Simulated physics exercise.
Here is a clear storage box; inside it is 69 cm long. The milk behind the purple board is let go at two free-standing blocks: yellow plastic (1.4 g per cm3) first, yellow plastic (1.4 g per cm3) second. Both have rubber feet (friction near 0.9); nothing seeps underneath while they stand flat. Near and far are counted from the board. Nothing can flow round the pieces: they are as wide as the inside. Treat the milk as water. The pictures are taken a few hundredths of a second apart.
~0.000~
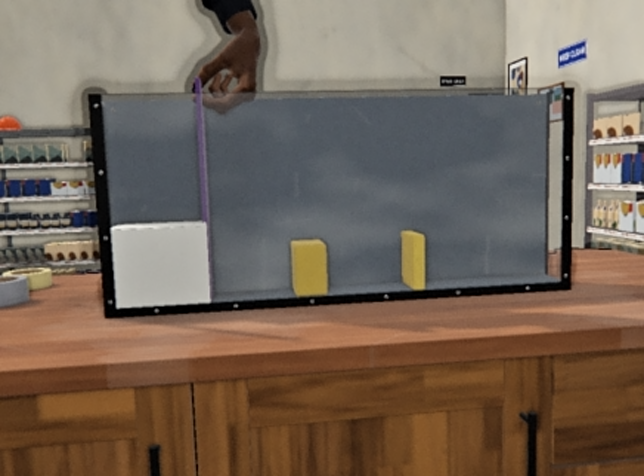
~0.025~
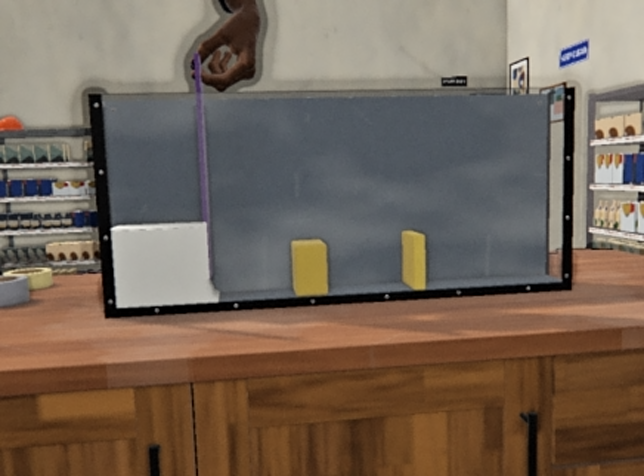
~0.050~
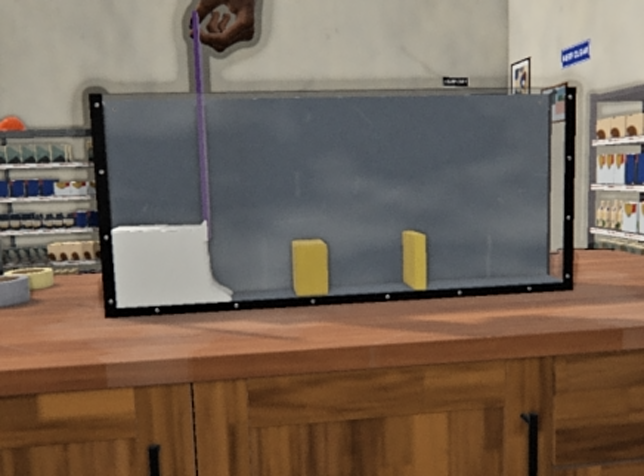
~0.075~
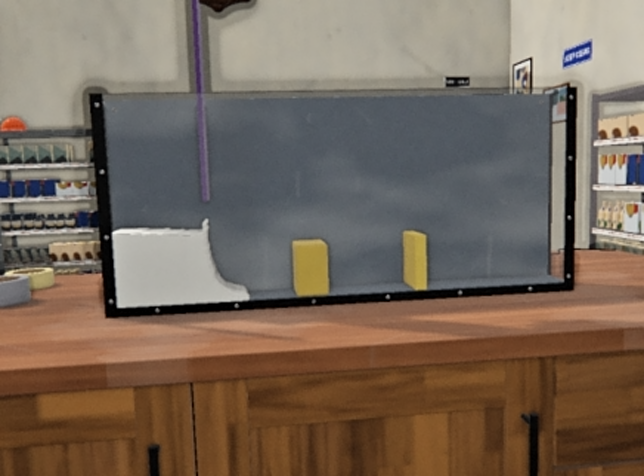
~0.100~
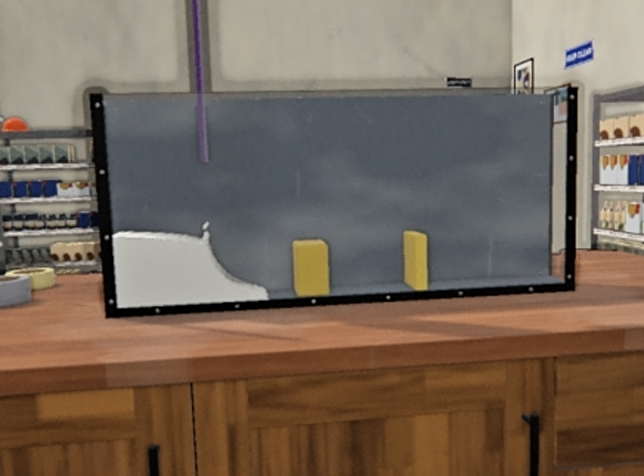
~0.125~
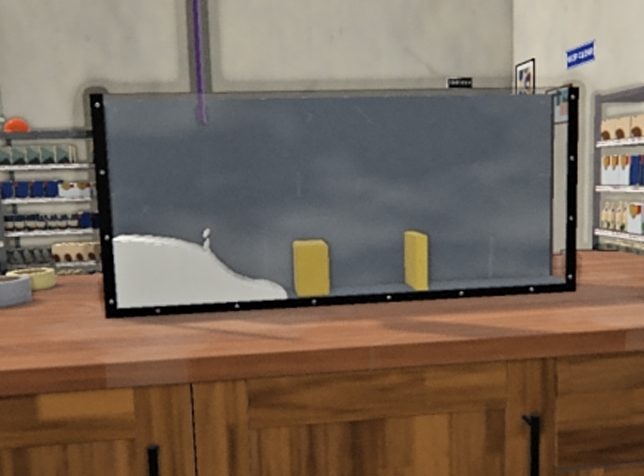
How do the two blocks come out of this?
The first block stays up, the second keeps standing.
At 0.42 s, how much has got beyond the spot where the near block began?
About 0 per cent.
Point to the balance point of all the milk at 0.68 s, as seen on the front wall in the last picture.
At about (219, 284).
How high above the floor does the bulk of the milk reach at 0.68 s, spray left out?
Roughly 6.5 cm up.
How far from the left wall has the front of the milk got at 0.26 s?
About 26 cm.
Then, 0.26 s in, the front has run 26 cm from the left wall, the near block is upright and the far block is upright.
Then, 0.42 s in, the near block is upright and the far block is upright.
Then, 0.68 s in, the near block is upright and the far block is upright.
Finally, the near block is upright and the far block is upright; 0 per cent of the milk is past where the far block first stood.
